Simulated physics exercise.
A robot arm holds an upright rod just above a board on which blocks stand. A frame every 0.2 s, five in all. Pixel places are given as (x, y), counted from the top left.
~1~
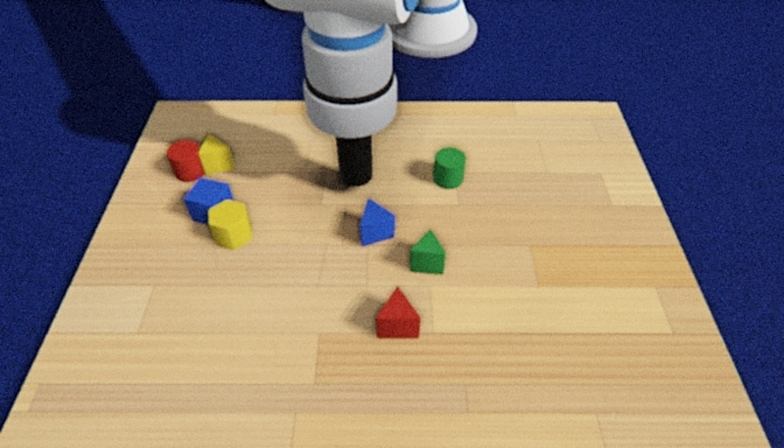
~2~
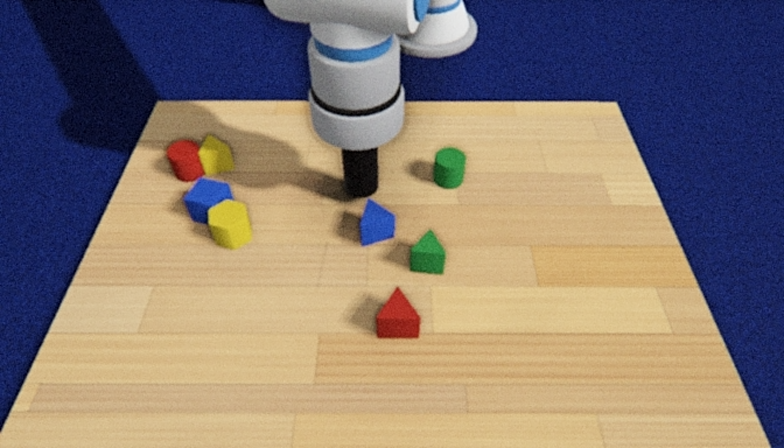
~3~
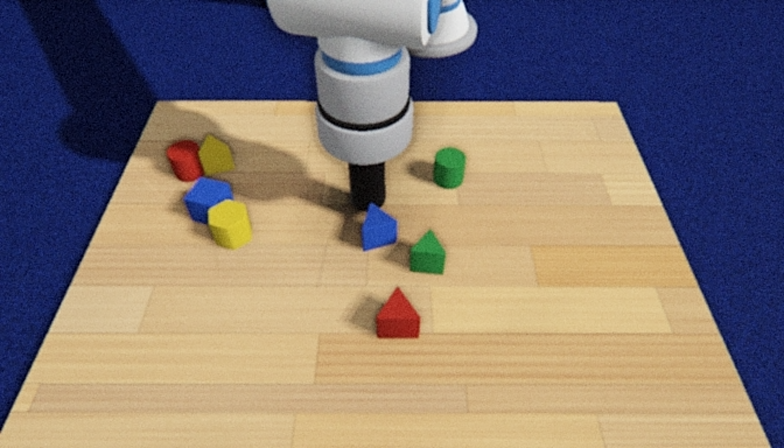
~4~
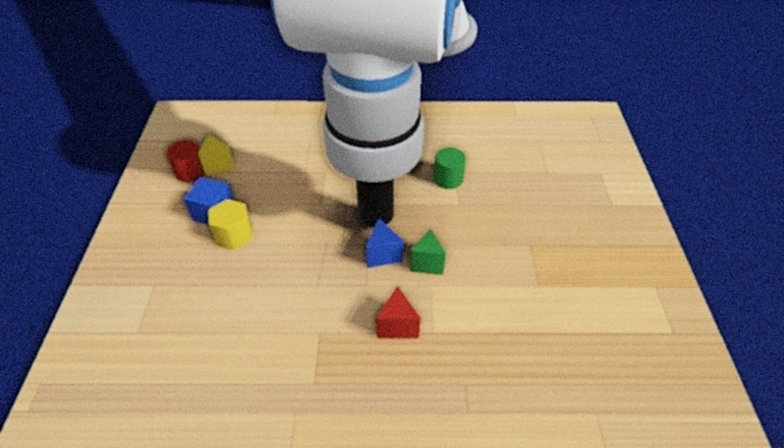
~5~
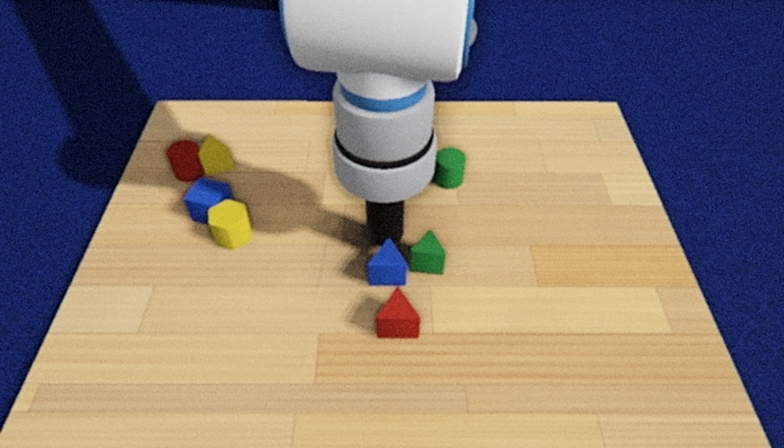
A robot arm holding a dark upright rod moves toward the viewer over a wooden board scattered with colourful blocks. The rod meets the blue three-sided block and pushes it a short way forward and slightly right, turning it, until it sits beside the green three-sided block, behind the red one.
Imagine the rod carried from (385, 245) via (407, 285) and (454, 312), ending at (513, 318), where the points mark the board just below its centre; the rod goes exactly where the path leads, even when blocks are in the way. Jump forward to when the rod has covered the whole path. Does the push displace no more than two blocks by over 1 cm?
No - that is not the case.
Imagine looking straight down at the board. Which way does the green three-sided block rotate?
Rotation: Counter-clockwise.
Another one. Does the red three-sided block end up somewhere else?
Final answer: Yes.
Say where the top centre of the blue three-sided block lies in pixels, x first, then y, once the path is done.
The middle of the upper face of the blue three-sided block will lie at about (392, 292) in the picture.
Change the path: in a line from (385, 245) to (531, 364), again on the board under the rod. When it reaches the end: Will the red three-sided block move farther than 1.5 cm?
In short: No.
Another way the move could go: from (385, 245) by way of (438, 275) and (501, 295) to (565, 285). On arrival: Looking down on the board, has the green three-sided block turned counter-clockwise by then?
No, I don't think so.
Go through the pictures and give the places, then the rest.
Rod's lower end at (356, 176); blue three-sided block at (375, 212); red three-sided block at (398, 307); green three-sided block at (429, 244), in the first frame.
Rod at (362, 186); blocks still, in the second frame.
Rod at (368, 199); blue three-sided block at (377, 217), in the third frame.
Rod at (376, 215); blue three-sided block at (383, 235), in the fourth frame.
Rod at (385, 233); blue three-sided block at (388, 255); red three-sided block at (398, 307); green three-sided block at (429, 244), in the fifth frame.
The first path, step by step. One third of the way, rod at (408, 274); blue three-sided block at (390, 287), turned 85° clockwise; red three-sided block at (389, 317), turned 50° anticlockwise; green three-sided block at (436, 254), turned 70° anticlockwise.
Two thirds of the way, rod at (456, 301); blue three-sided block at (392, 292), turned 110° clockwise; red three-sided block at (388, 317), turned 55° anticlockwise; green three-sided block at (439, 255), turned 85° anticlockwise.
At the end, rod at (517, 307); blue three-sided block at (392, 292), turned 110° clockwise; red three-sided block at (388, 317), turned 55° anticlockwise; green three-sided block at (439, 255), turned 85° anticlockwise.
